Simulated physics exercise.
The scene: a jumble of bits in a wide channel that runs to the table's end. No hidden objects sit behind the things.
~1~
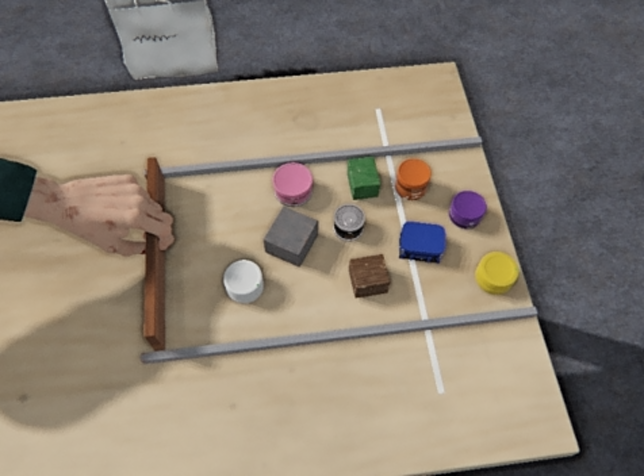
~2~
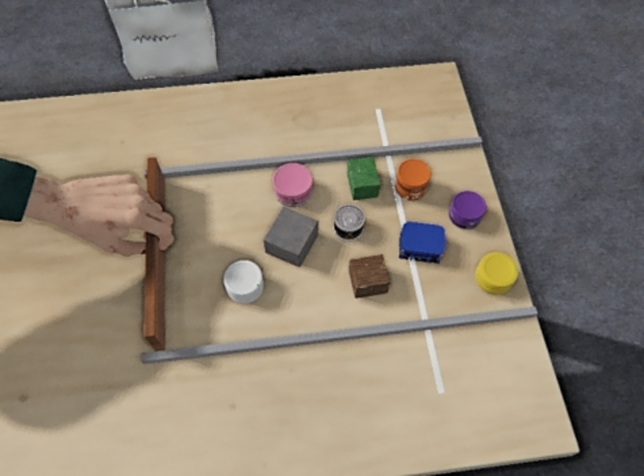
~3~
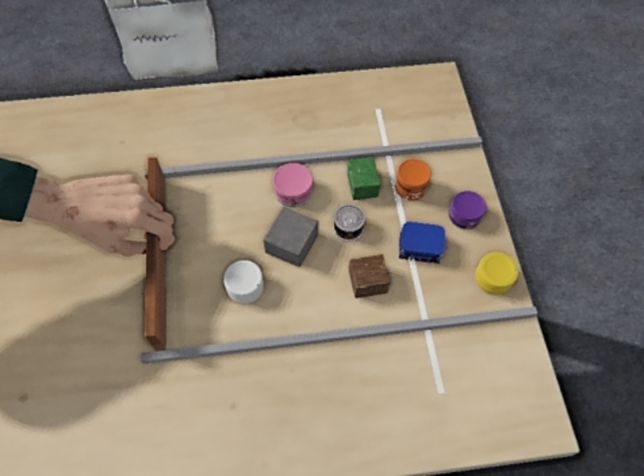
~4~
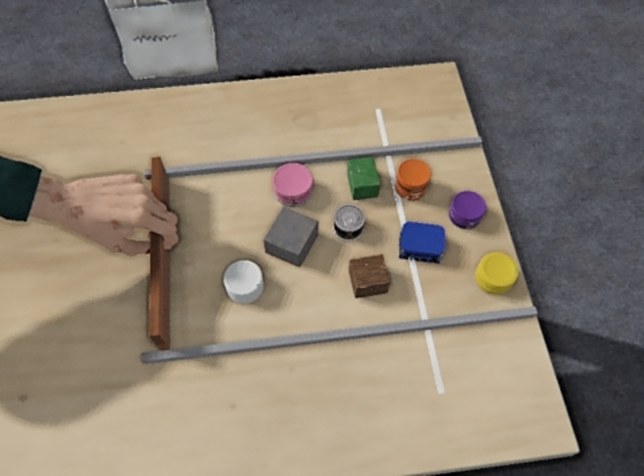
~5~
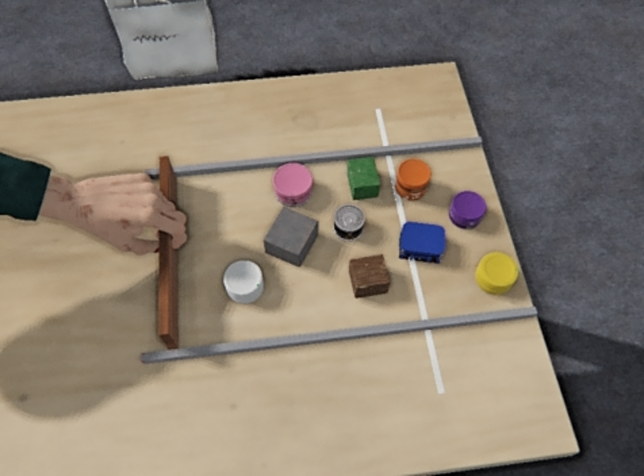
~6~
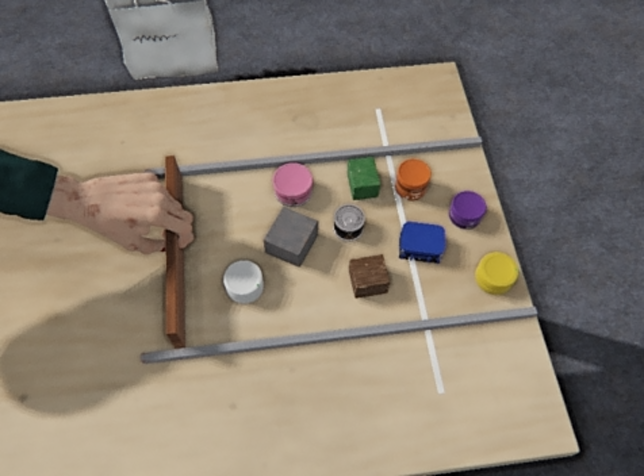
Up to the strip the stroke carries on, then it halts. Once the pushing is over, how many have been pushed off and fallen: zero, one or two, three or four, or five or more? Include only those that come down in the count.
Zero have.
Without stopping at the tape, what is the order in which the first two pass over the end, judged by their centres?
Going earliest first, it's the purple tub and then the orange tub.
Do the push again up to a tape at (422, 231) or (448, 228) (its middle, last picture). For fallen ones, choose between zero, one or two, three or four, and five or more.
The first spot gives none, the second gives one to two.
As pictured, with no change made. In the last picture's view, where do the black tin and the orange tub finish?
Black tin: About (456, 209); orange tub: About (476, 180).
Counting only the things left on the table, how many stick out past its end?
Tally: 0.
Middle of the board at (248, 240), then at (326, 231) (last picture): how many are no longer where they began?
First 1 and then 6.
Soon after, none off yet; yellow lid at rest near (496, 274); purple tub at rest near (467, 210); orange tub at rest near (413, 180).
In the end, the number that fall off is zero.
